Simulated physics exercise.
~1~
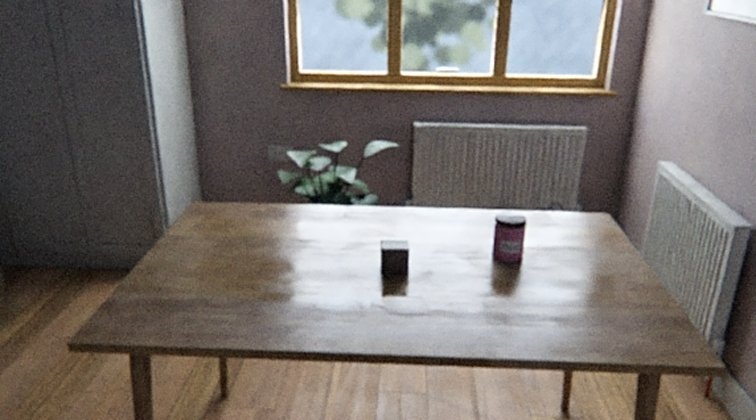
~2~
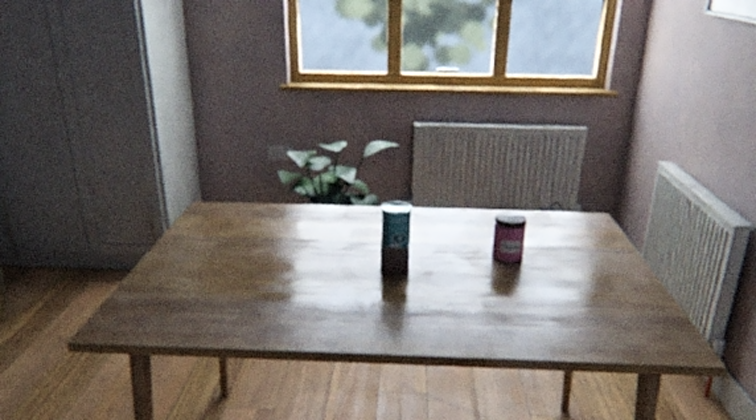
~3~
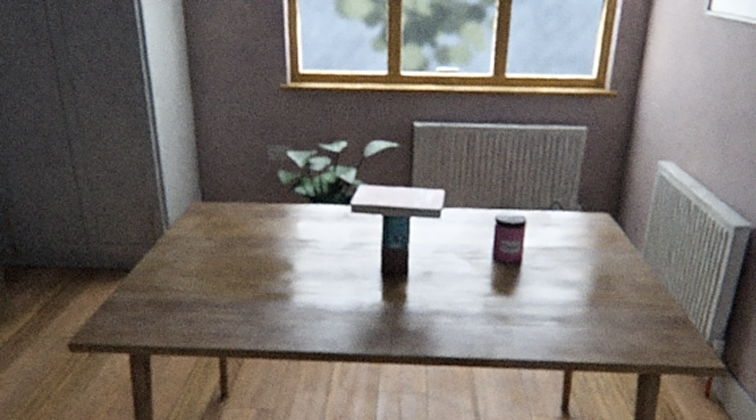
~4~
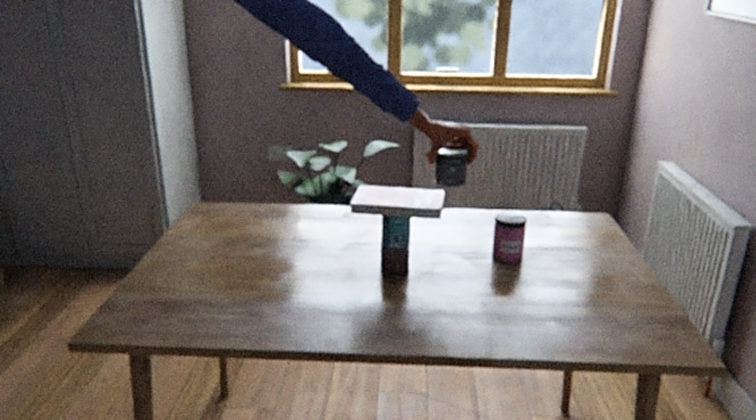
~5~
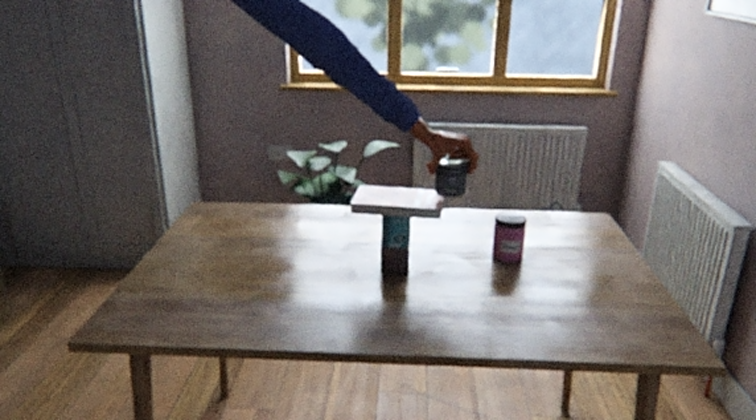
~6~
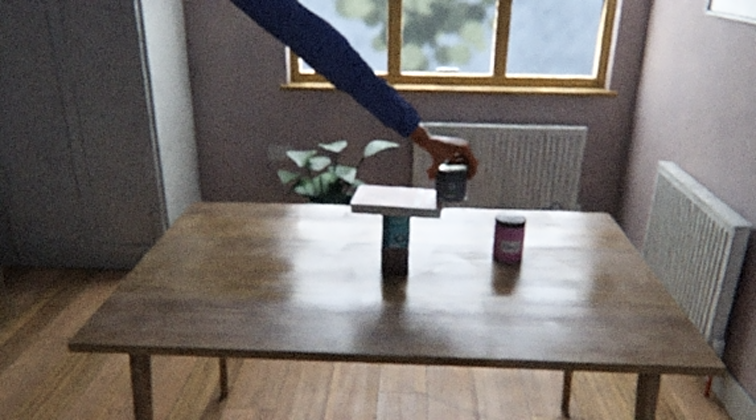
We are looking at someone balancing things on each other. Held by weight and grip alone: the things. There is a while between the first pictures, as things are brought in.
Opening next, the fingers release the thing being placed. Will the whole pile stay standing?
Well, the stack doesn't stay in one piece.
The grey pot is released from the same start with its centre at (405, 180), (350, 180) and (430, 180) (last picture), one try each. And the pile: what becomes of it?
Outcomes in order: No collapse, a collapse, no collapse.
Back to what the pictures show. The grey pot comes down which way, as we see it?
Looks like it moves off to the right.
Then, 0.30 s on from there, grey pot now fallen.
Then, 0.40 s on from there, things are still on the move.
Then, 1.40 s on from there, nothing new.
In the end, fallen, grey pot; the other 4 unmoved. At the end, from the last picture's camera, grey pot near (478, 258). The pile gives way.
